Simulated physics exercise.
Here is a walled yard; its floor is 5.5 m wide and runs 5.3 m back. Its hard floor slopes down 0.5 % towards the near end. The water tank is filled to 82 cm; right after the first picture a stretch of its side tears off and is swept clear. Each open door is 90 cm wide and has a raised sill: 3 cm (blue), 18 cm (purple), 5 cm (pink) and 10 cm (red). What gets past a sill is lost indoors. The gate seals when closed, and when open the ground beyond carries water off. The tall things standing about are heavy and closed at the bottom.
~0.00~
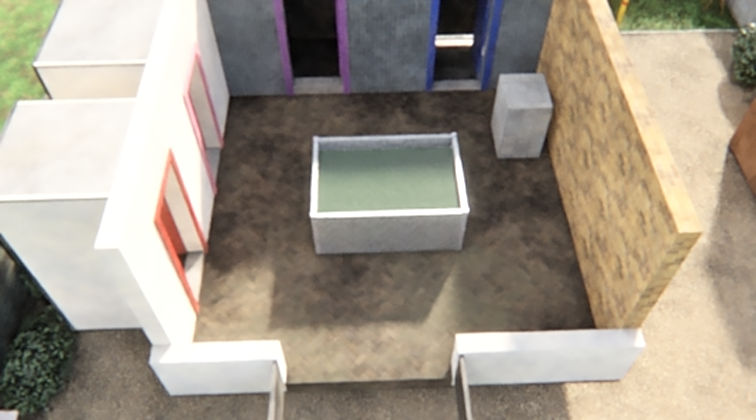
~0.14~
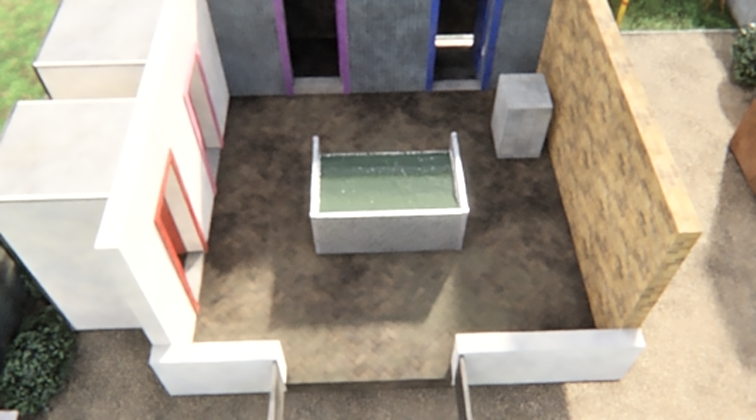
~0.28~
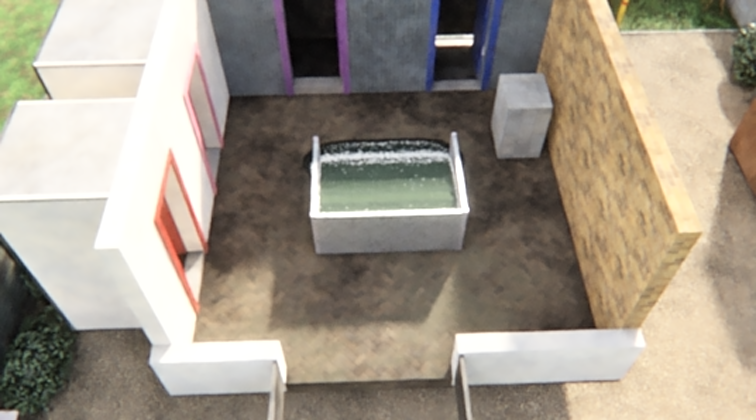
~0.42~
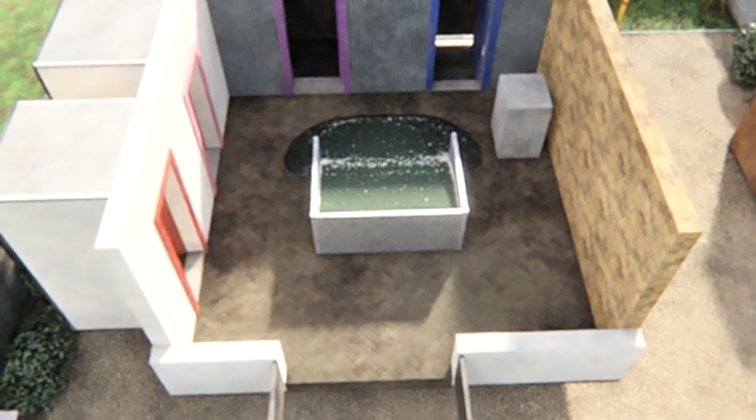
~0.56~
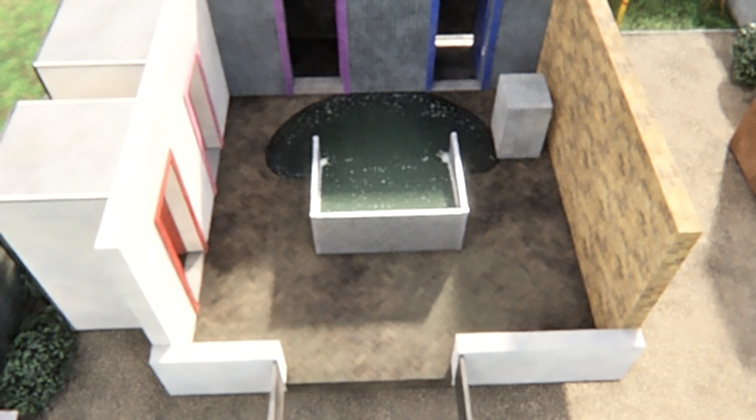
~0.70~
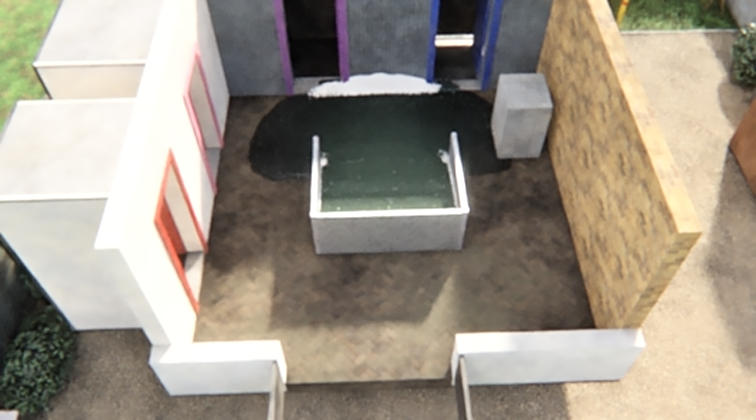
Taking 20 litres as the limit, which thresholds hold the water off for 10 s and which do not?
Door by door: At the blue door it passes the limit; at the purple door it goes over the limit; at the pink door it exceeds the limit; at the red door it stays under the limit.
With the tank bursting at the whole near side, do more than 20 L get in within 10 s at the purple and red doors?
Against that limit: Purple under, red under.
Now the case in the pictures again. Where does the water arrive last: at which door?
Last comes the red one.
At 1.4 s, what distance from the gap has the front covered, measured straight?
About 3.4 m.
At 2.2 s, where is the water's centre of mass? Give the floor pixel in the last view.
Around (371, 136).
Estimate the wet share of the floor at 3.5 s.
Some 75 per cent of it.
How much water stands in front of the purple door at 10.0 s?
Some 3.5 cm.
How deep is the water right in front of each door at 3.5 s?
Depths in cm: Blue 13, purple 12, pink 12, red 4.
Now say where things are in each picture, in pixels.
The first picture shows the water tank at (387, 177) is whole and still, 82 cm deep.
In the second picture, water pours out on the water tank's far side and has run 1.1 m, to a hidden place; typically 9 cm deep outside, 82 cm at the water tank's back.
In the third picture, the front is at (310, 158), 1.3 m from the gap on the water tank's far side; 1.7 m2 of floor is under water; 72 cm left at the back of the water tank.
In the fourth picture, the front is at (300, 140), 1.7 m from the gap on the water tank's far side; 3.5 m2 of floor is under water; 70 cm left at the back of the water tank.
In the fifth picture, the front is at (336, 98), 2.1 m from the gap on the water tank's far side; 6.0 m2 of floor is under water; 65 cm left at the back of the water tank.
In the sixth picture, water pours out on the water tank's far side and has run 2.5 m, to (299, 94); typically 8 cm deep outside, 56 cm at the water tank's back.
After 1.4 s water covers 35 % of the floor and is deepest (48 cm) near (379, 95); blue door 23 cm at the sill, 71 L in, purple door 35 cm at the sill, 49 L in, pink door 2 cm at the sill, 0 L in, red door not reached.
After 2.2 s water covers 35 % of the floor and is deepest (41 cm) near (240, 98); blue door 16 cm at the sill, 166 L in, purple door 25 cm at the sill, 104 L in, pink door 8 cm at the sill, 0 L in, red door not reached.
After 3.5 s water covers 75 % of the floor and is deepest (26 cm) near (523, 119); blue door 13 cm at the sill, 228 L in, purple door 12 cm at the sill, 116 L in, pink door 12 cm at the sill, 17 L in, red door 4 cm at the sill, 0 L in.
After 6.0 s water covers 90 % of the floor and is deepest (15 cm) near (189, 369); blue door 7 cm at the sill, 329 L in, purple door 8 cm at the sill, 117 L in, pink door 8 cm at the sill, 49 L in, red door 5 cm at the sill, 0 L in.
After 10.0 s water covers 95 % of the floor and is deepest (8 cm) near (399, 260); blue door 3 cm at the sill, 347 L in, purple door 3 cm at the sill, 117 L in, pink door 5 cm at the sill, 56 L in, red door 7 cm at the sill, 0 L in.
